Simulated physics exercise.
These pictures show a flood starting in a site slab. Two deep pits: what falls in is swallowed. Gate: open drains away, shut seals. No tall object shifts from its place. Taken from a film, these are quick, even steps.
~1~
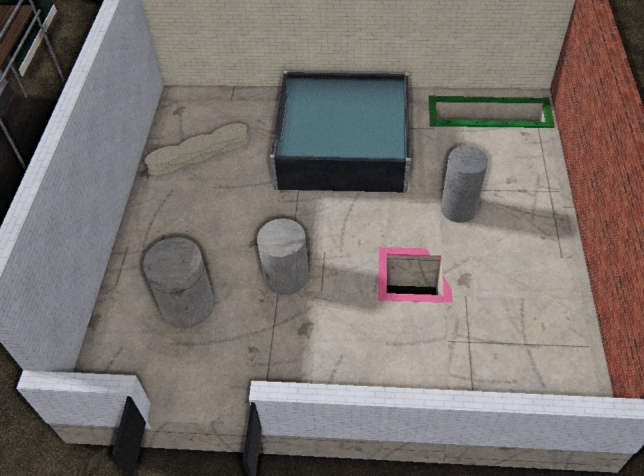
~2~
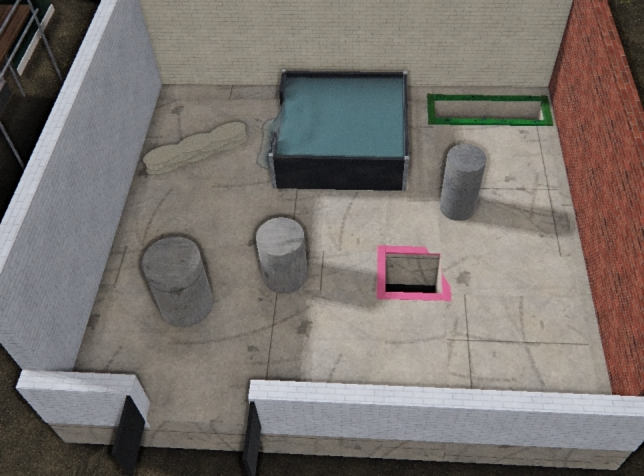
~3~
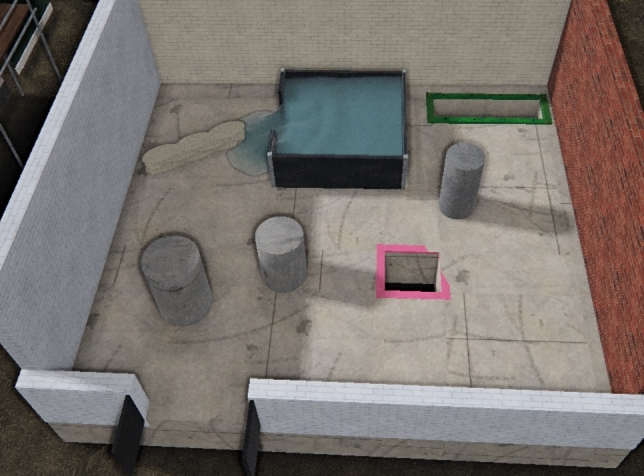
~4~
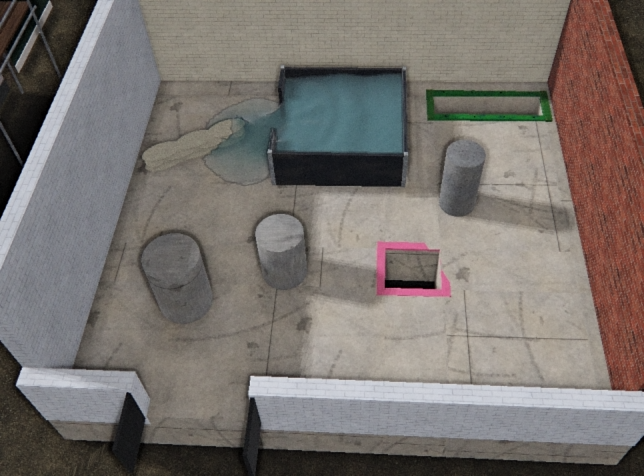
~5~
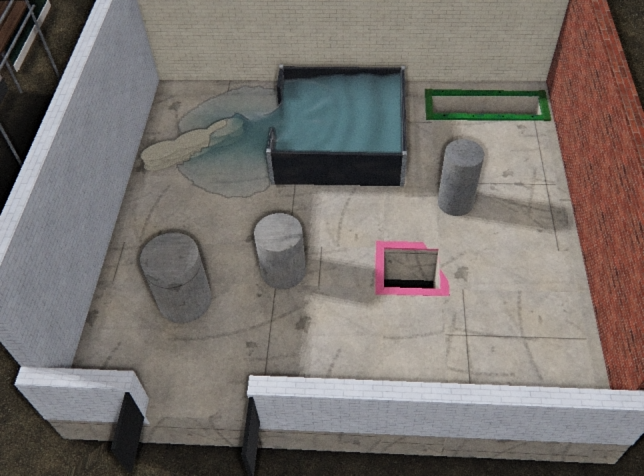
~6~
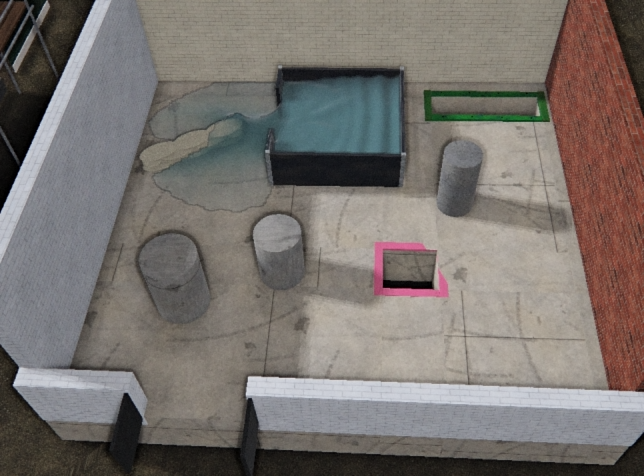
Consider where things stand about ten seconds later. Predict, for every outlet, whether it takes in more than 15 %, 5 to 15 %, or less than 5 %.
My prediction: The gate takes in 5 to 15 %; the pink pit takes in less than 5 %; the green pit takes in less than 5 %.
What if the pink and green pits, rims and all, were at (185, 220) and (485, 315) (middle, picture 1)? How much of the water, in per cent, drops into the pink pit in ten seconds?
Note: Pink pit, 30 percent.
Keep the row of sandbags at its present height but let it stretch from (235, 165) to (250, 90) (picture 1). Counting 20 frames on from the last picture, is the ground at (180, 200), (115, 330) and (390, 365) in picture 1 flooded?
Order as asked - soaked through, soaked through, safe.
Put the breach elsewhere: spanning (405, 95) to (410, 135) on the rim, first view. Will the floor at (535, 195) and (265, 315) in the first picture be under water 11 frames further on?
Taking them in order, I'd say swamped and then not reached.
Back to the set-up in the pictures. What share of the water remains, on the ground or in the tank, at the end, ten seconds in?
Roughly 84 %.
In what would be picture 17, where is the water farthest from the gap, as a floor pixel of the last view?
Front's tip: Near (63, 395).
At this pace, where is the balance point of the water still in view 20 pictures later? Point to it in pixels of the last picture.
About (246, 173).
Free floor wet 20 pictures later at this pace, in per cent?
About 35 per cent.
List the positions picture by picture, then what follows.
The open tank at (343, 118) is whole and still, in the first picture.
Water pours out at (282, 132) and has run to (266, 166), in the second picture.
The front is at (245, 119), out from the gap at (281, 133), in the third picture.
Water pours out at (281, 131) and has run to (213, 124), in the fourth picture.
Water pours out at (280, 130) and has run to (185, 120), in the fifth picture.
The front is at (158, 119), out from the gap at (279, 130), in the sixth picture.
A moment on, water covers 20 % of the floor; the gate 0 %, the pink pit 0 %, the green pit 0 %.
Next, water covers 30 % of the floor; the gate 0 %, the pink pit 0 %, the green pit 0 %.
Then, water covers 35 % of the floor; the gate 0 %, the pink pit 0 %, the green pit 0 %.
Later, water covers 60 % of the floor; the gate 5 %, the pink pit 0 %, the green pit 0 %.
In the end, water covers 80 % of the floor; the gate 12 %, the pink pit 2 %, the green pit 3 %.
